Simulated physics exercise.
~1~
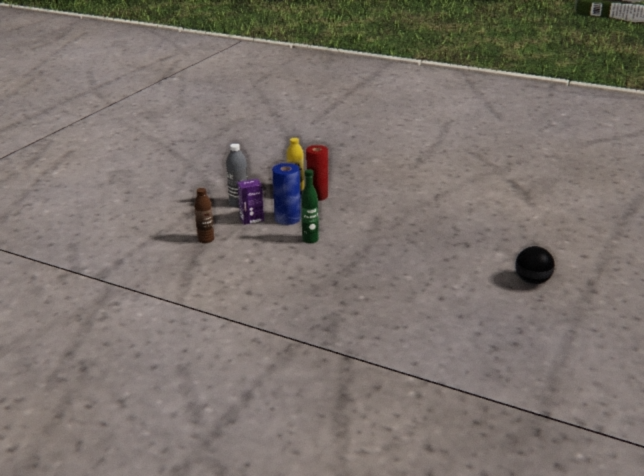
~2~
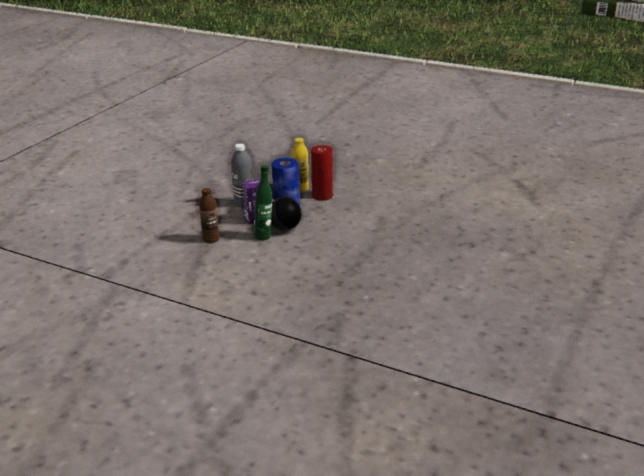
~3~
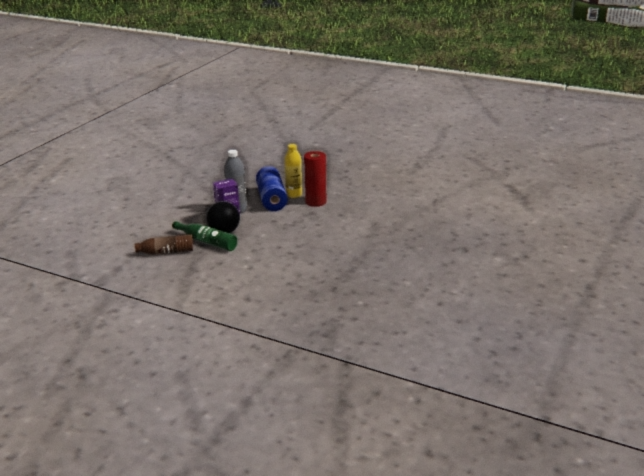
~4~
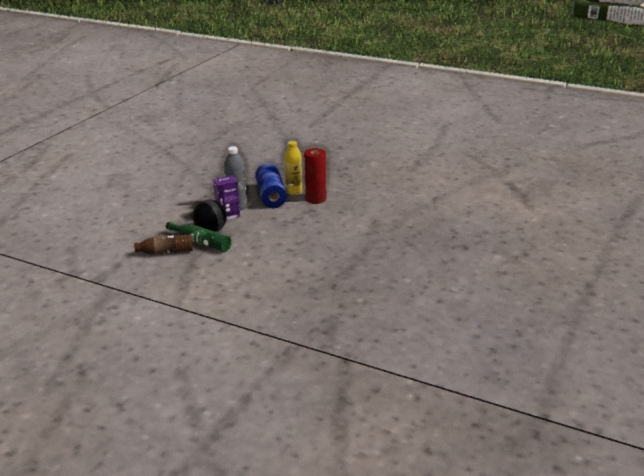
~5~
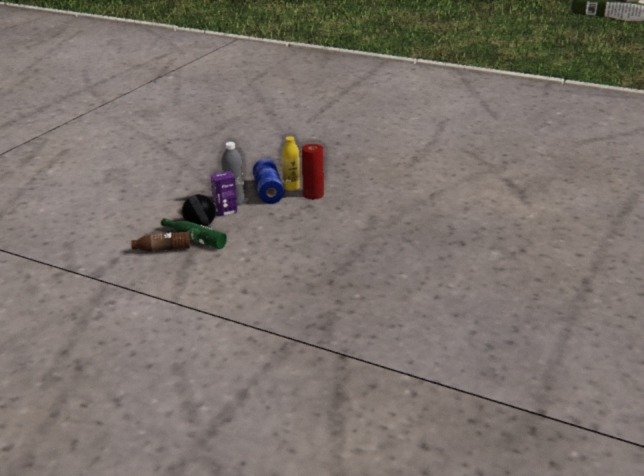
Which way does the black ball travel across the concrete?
The black ball moves to the left, running in among the bottles and other objects.
